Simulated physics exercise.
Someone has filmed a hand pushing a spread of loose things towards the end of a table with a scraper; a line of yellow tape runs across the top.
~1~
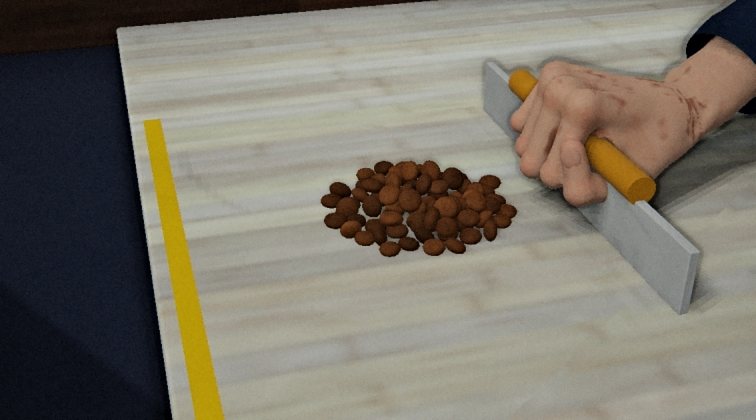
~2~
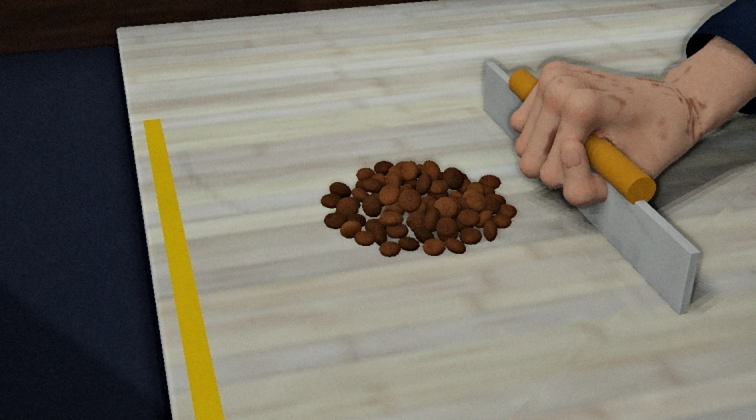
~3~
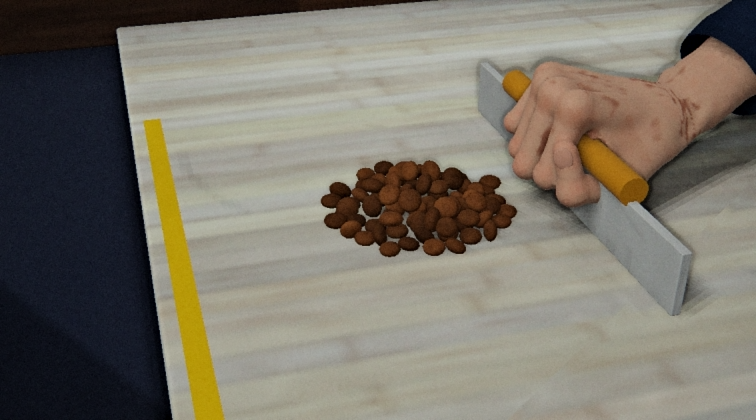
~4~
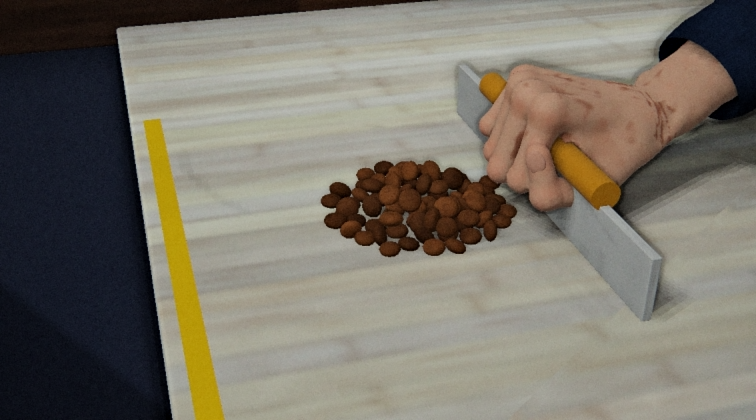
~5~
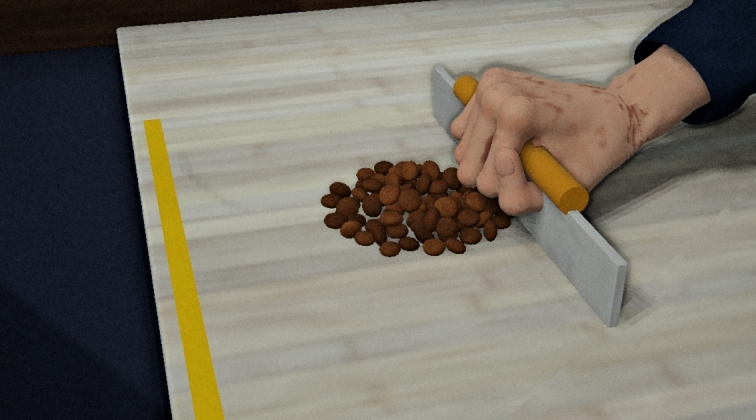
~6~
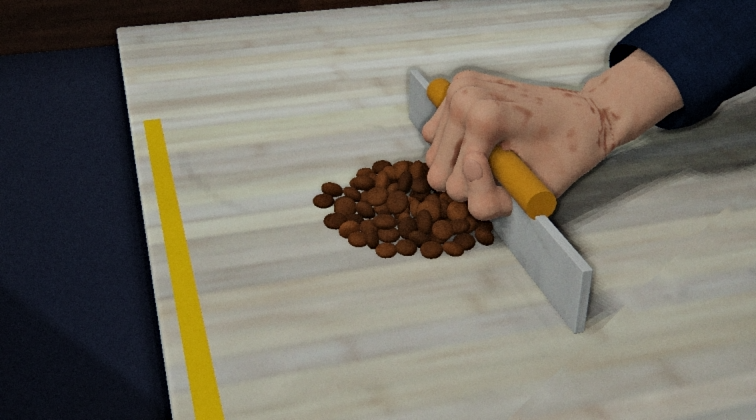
A hand with reddish-brown marks grips the orange handle of a grey scraper on a pale, streaked tabletop, seen from above at an angle by a still camera. A heap of brown kibble-like bits lies mid-table, with yellow tape near the left edge and darkness beyond. The scraper rests at right, then slides left, meets the heap and pushes its near side leftward, bunching the bits.
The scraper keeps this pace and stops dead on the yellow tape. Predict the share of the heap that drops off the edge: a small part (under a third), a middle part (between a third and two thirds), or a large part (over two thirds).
A large part, over two thirds.
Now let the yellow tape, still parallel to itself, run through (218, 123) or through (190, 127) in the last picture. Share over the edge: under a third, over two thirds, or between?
The first position gives less than a third, the second gives one to two thirds.
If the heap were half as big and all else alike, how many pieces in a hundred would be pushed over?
That works out to something like 100 percent.
Shortly afterwards, scraper still moving, near (322, 171); heap all on the table, its front near (192, 239).
Next, scraper stopped at the yellow tape; heap the bulk over the edge.
Some moments later, scraper stopped at the yellow tape; heap all but a few over the edge.
In the end, scraper stopped at the yellow tape; heap all but a few over the edge.
